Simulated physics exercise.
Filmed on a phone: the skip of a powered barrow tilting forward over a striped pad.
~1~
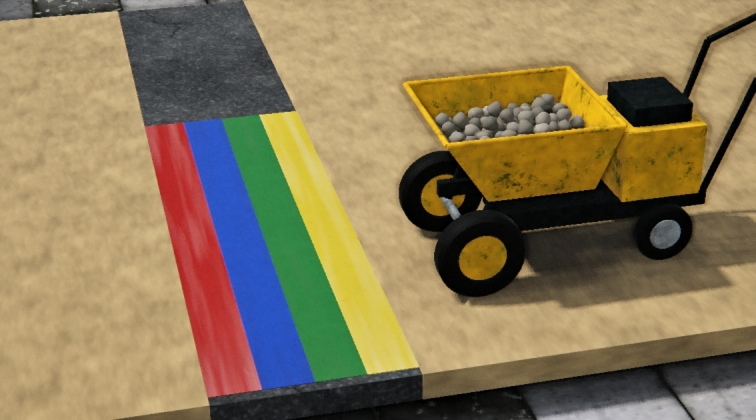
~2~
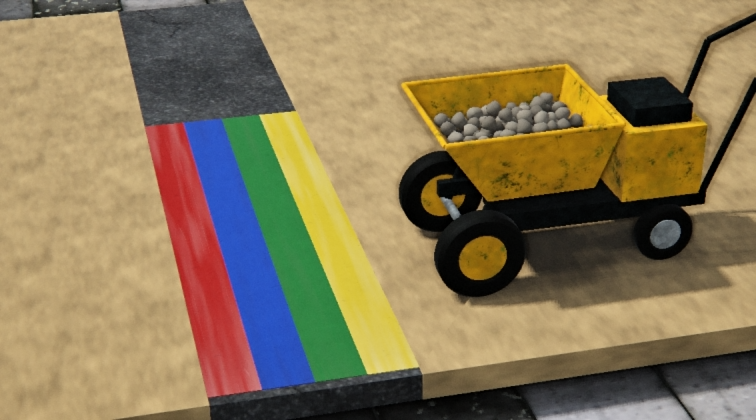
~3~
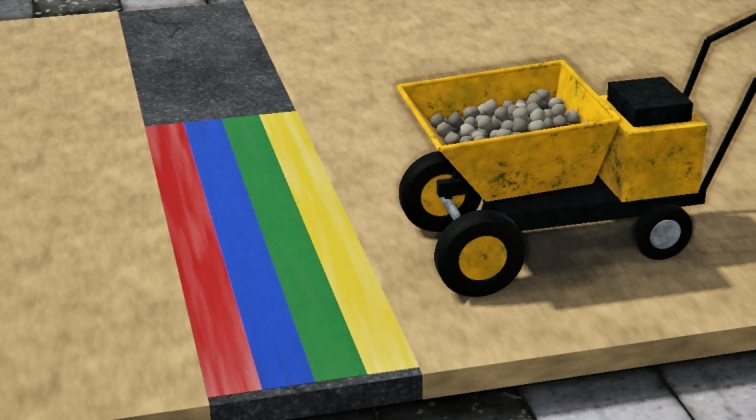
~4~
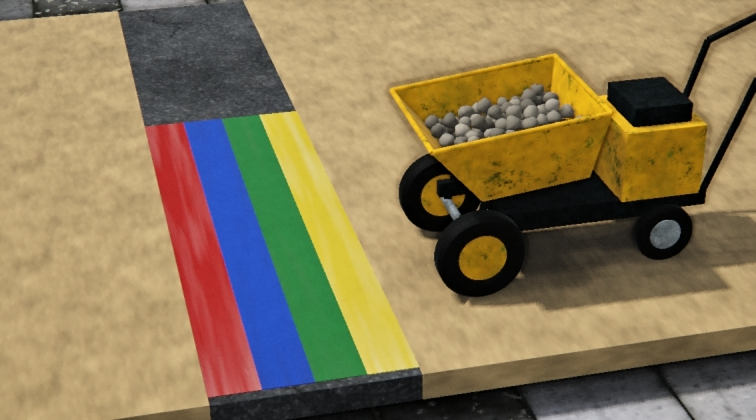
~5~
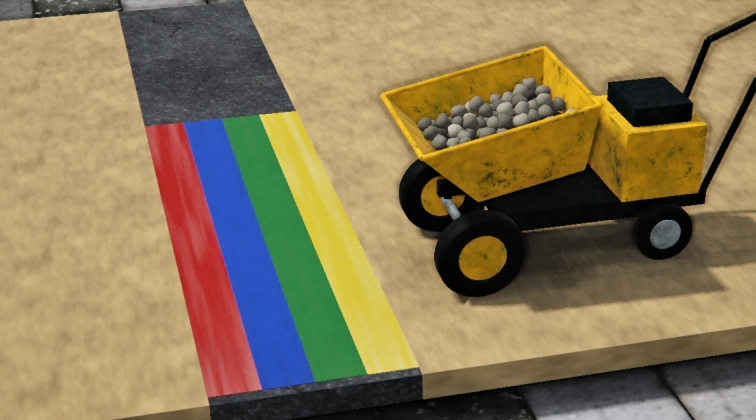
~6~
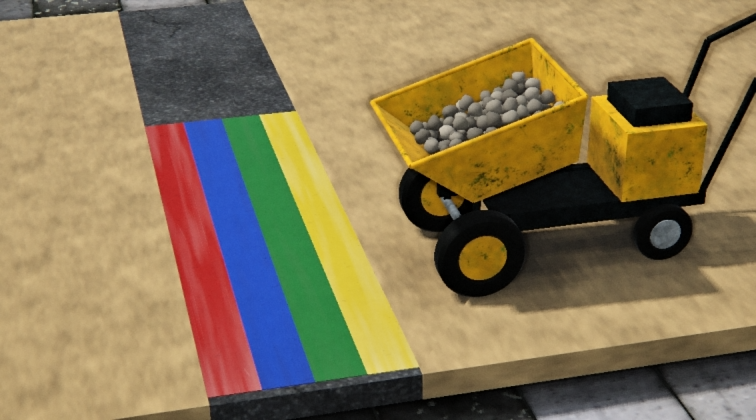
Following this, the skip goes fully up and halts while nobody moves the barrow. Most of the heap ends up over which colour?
It ends up mostly over green.
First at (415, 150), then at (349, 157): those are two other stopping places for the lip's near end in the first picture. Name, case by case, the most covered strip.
On the first try it comes out as blue, and on the second as the red strip.
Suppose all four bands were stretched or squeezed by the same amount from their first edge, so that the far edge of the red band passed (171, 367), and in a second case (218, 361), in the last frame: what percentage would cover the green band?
Shares in turn: 40 %; 40 %.
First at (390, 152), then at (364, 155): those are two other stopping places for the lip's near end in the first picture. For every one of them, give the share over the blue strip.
40 % and 20 %, in that order.
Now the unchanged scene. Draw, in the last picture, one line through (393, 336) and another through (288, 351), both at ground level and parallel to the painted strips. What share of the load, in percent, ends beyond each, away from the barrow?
First 80 in a hundred, second 20 in a hundred.
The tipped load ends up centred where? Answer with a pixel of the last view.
I'd place the middle at about (291, 276).
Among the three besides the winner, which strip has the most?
Just behind the leader sits blue.
Soon, skip tipped steeply; all in the skip.
A while on, skip tipped right over; most in the skip; a stray few over the yellow strip; a small part over the green strip; a stray few over the blue strip.
Towards the end, skip tipped right over; about a quarter in the skip; a small part over the yellow strip; about a third over the green strip; about a quarter over the blue strip; a small part over the red strip; a stray few off the paint.
Finally, skip tipped right over; about a quarter in the skip; a small part over the yellow strip; about a third over the green strip; about a quarter over the blue strip; a small part over the red strip; a stray few off the paint.
